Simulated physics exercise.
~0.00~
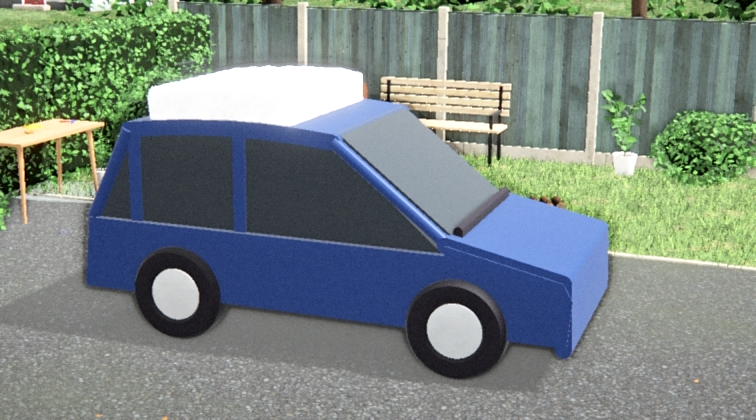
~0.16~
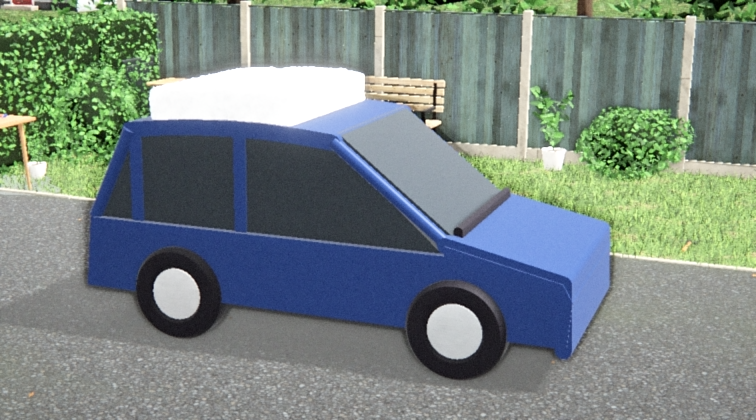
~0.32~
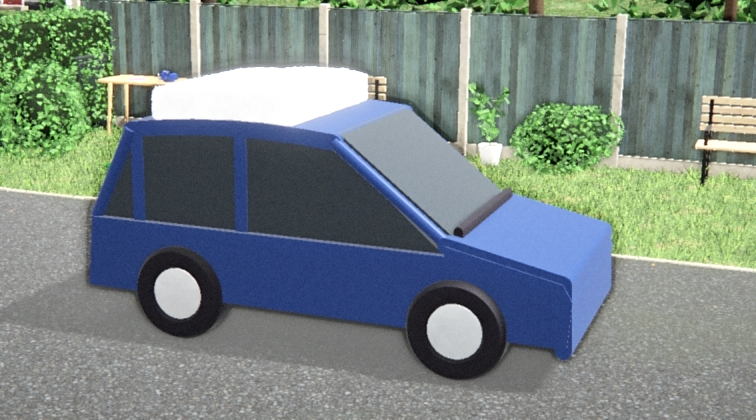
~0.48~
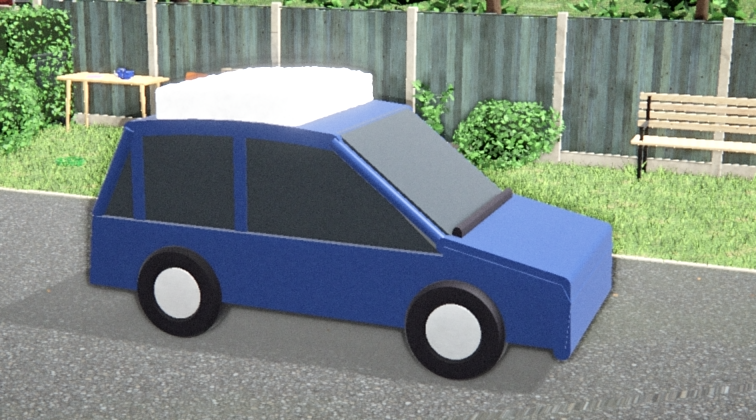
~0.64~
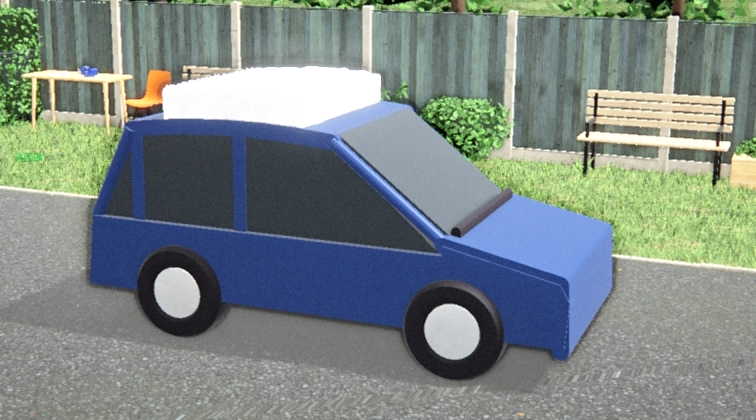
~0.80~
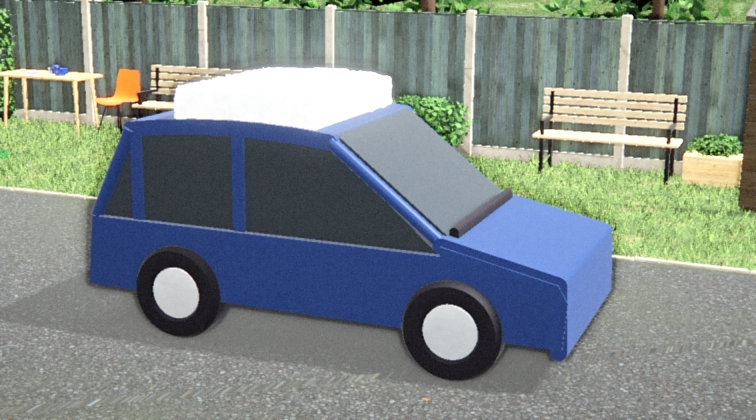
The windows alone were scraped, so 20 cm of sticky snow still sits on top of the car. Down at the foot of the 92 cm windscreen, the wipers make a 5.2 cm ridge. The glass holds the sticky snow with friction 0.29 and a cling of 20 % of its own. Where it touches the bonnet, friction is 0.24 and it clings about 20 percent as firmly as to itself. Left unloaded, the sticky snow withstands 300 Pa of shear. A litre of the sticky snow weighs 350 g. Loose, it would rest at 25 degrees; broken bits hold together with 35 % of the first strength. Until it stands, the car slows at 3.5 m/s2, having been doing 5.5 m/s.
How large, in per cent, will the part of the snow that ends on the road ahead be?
My estimate is about 90 per cent.
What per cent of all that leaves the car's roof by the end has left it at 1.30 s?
I'd say near 50 per cent.
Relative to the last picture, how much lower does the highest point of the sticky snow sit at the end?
I'd put it at close to 70 cm.
By 1.30 s, 54 % of the snow is on the roof, 46 % on the glass, none on the bonnet and none has gone off the nose.
By 1.89 s, none of the snow is on the roof, 5 % on the glass, 82 % on the bonnet and 13 % has gone off the nose.
By 2.48 s, none of the snow is on the roof, 5 % on the glass, 12 % on the bonnet and 83 % has gone off the nose.
By 3.07 s, none of the snow is on the roof, 5 % on the glass, 5 % on the bonnet and 90 % has gone off the nose.
By 3.17 s, at the end, none of the snow is on the roof, 5 % on the glass, 5 % on the bonnet and 90 % has gone off the nose.
